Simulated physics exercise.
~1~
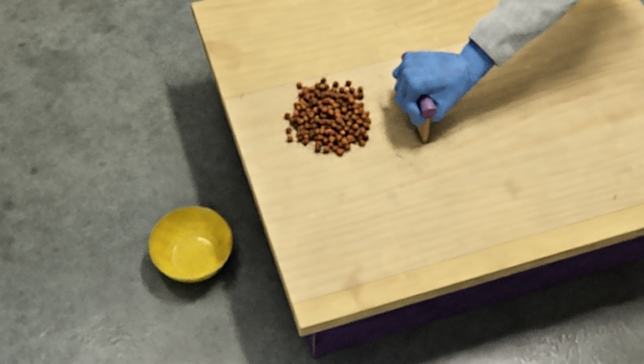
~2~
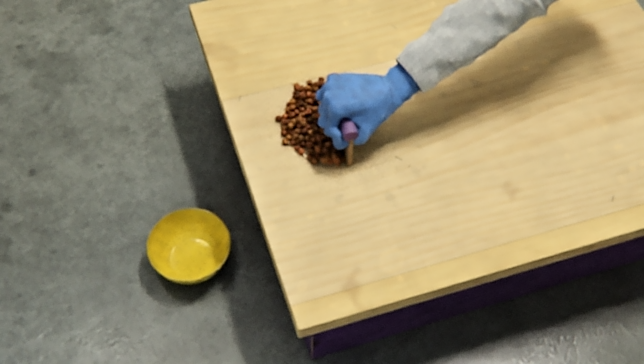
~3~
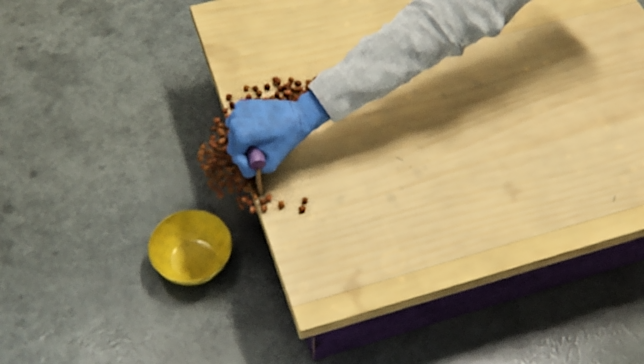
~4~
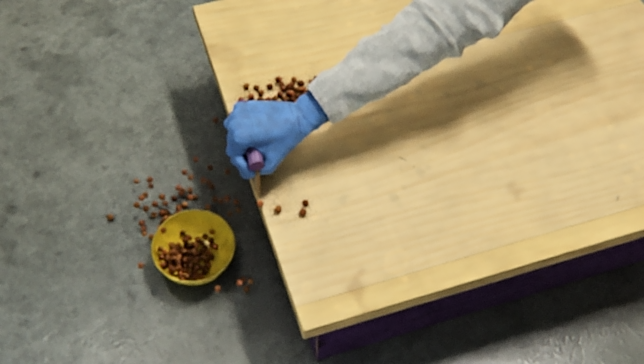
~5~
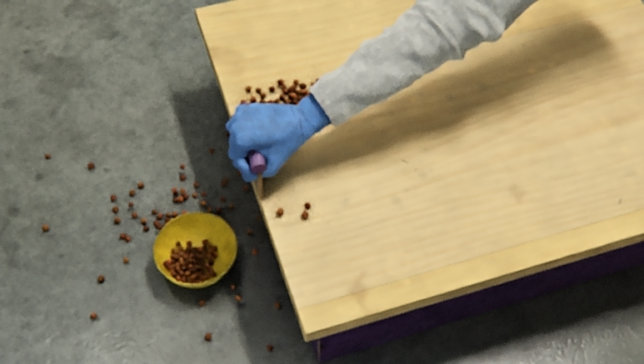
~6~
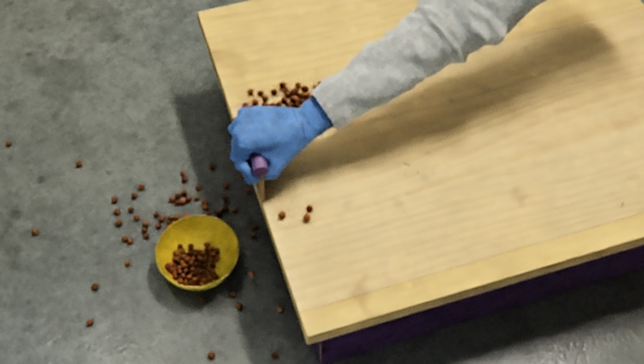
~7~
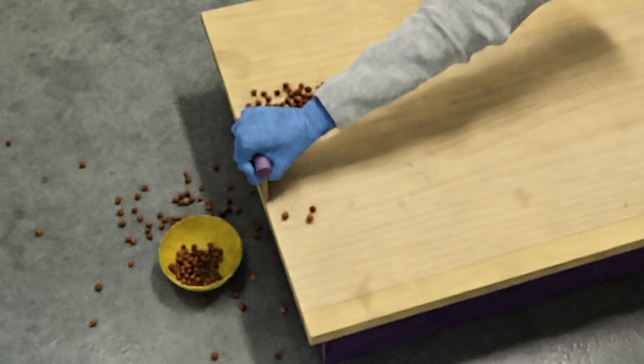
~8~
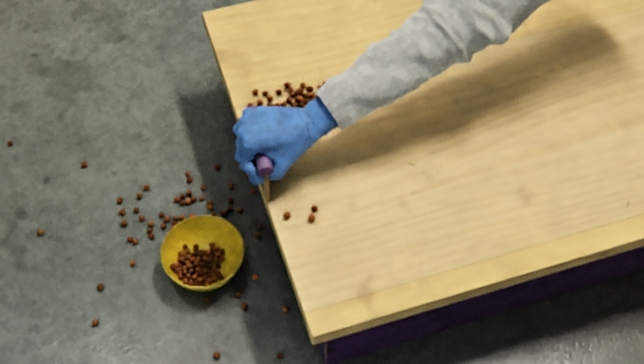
On a grey concrete floor, seen from above at an angle, a pale wooden platform with a dark purple side fills the right, and a yellow bowl sits on the floor to its left. A heap of small reddish-brown balls lies on the wood. A blue-gloved hand in a grey sleeve grips a purple-handled scraper and sweeps left into the heap, pushing it to the edge. Many balls spill over, some landing in the bowl and others scattering across the floor. The hand stays at the edge, with the remaining balls still on the wood.
